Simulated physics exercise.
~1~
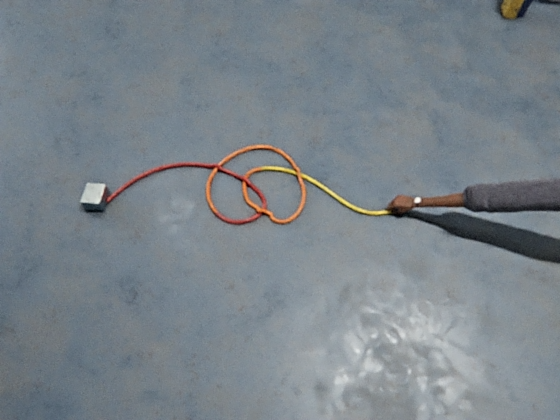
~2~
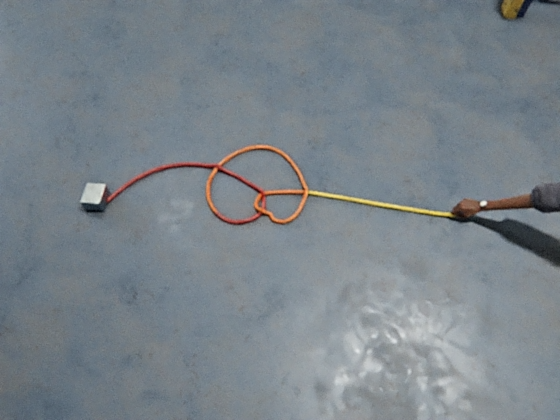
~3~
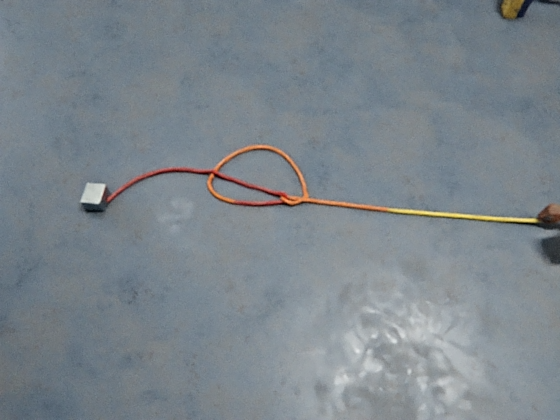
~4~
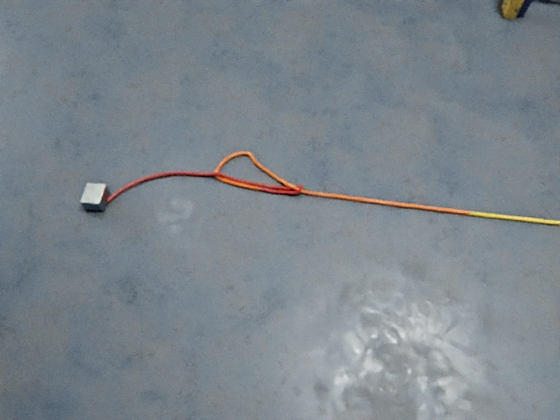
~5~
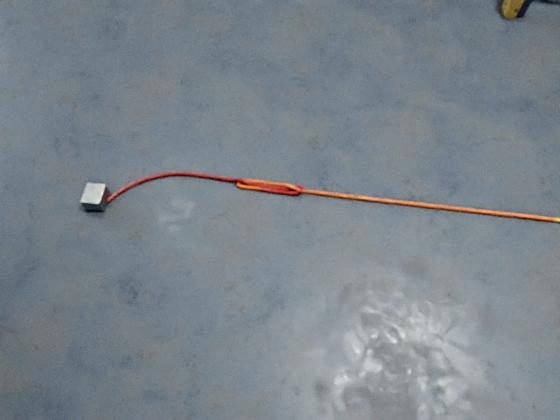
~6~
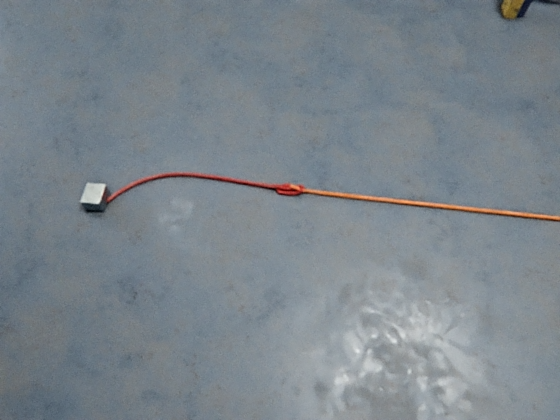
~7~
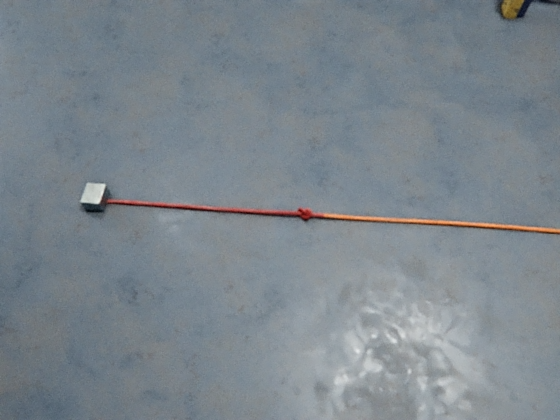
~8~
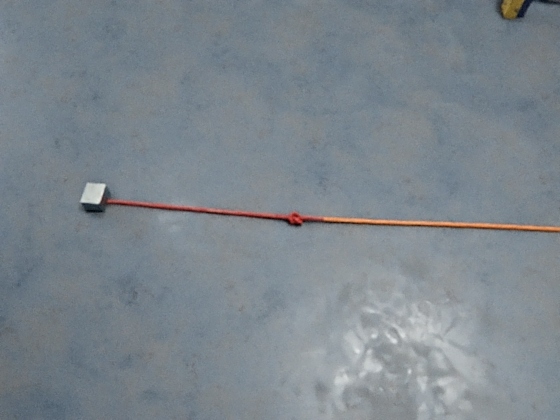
Looped red, orange and yellow rope being pulled right by a hand, its loops shrinking and tightening into a small knot.
